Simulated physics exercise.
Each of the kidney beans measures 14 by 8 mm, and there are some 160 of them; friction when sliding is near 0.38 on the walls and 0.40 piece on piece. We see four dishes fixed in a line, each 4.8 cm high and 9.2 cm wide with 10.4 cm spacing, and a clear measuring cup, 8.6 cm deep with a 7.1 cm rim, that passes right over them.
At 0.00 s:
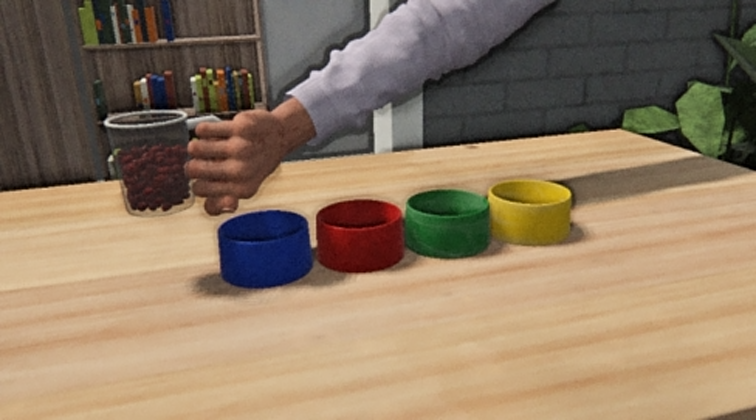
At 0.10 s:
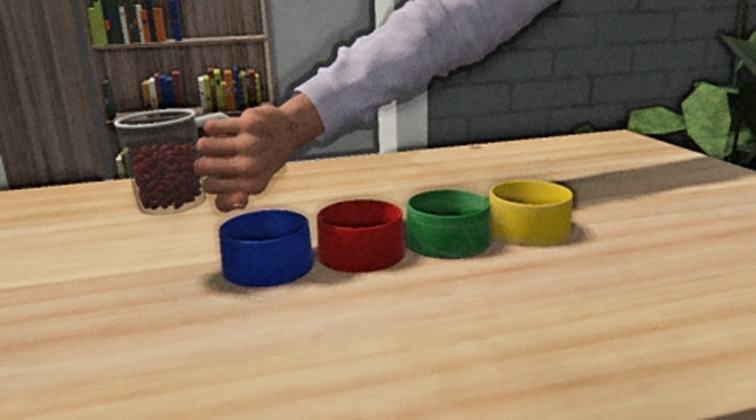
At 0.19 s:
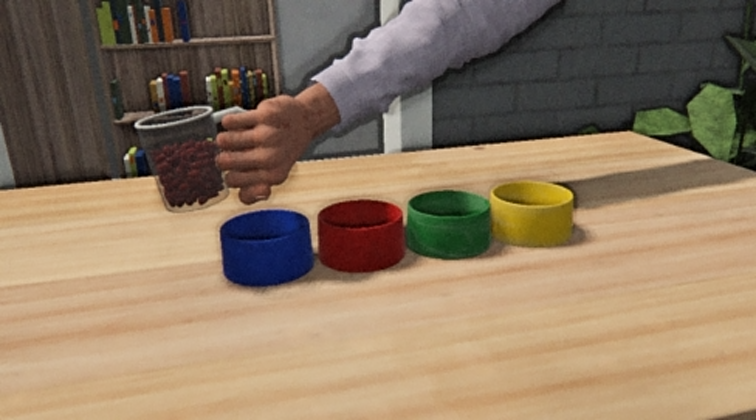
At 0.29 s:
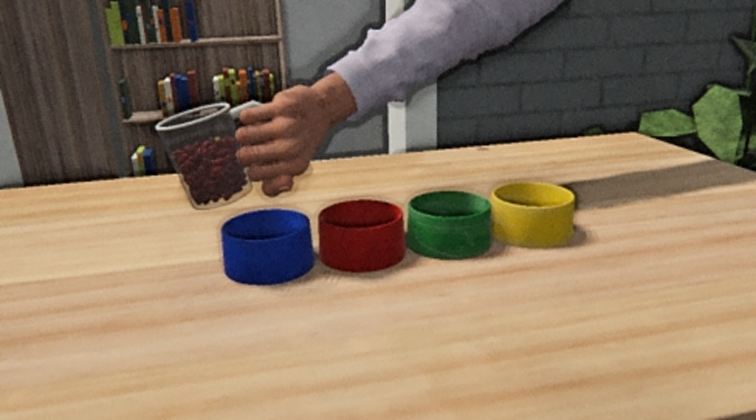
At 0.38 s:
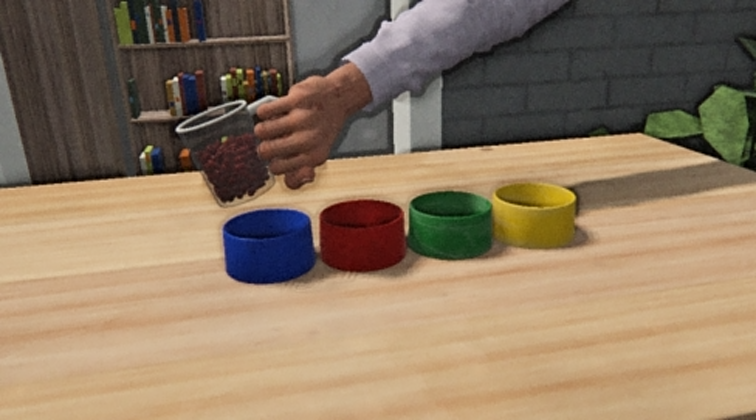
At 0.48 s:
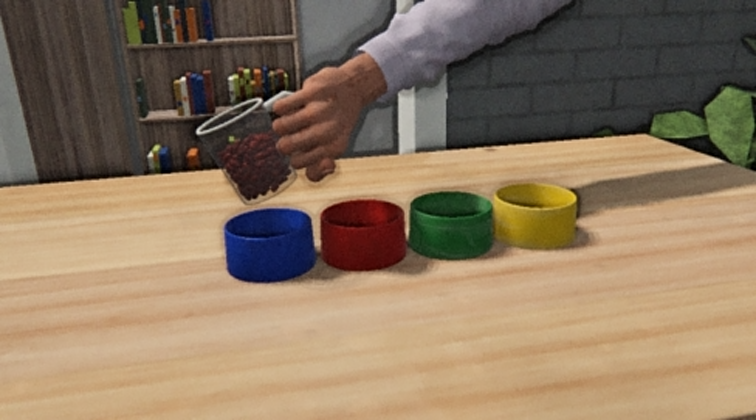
A clear measuring cup of dark red beans, held by a hand in a light sleeve, moves right across a wooden table and tilts steadily leftward, coming above the blue dish in a row with red, green and yellow ones.
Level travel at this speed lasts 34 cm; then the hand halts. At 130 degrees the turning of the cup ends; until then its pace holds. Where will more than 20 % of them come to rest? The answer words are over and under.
Red: Under. Blue: Under. Green: Over. Yellow: Under. Counter: Under.
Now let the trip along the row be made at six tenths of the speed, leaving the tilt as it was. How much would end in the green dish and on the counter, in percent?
Green: 10; counter: 10.
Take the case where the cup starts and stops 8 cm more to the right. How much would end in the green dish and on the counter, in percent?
Green: 0; counter: 20.
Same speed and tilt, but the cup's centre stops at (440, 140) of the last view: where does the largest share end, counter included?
Most of it ends up at red.
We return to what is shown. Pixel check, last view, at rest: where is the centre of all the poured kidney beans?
Centre at rest: Approx. (444, 226) px.
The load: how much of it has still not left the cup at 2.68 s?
Roughly 0 per cent.
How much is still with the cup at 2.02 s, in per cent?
My estimate is about 95 per cent.
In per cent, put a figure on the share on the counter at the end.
I'd reckon around 0 per cent.
Then, at 1.40 s, tilt 72 degrees; cup holds 100 %.
Then, at 2.02 s, tilt 106 degrees; cup holds 95 %, green 5 %.
After 2.68 s, tilt 130 degrees; cup holds 0 %, green 100 %.
By 3.0 s all is still; red 0 %, blue 0 %, green 100 %, yellow 0 %, counter 0 %.
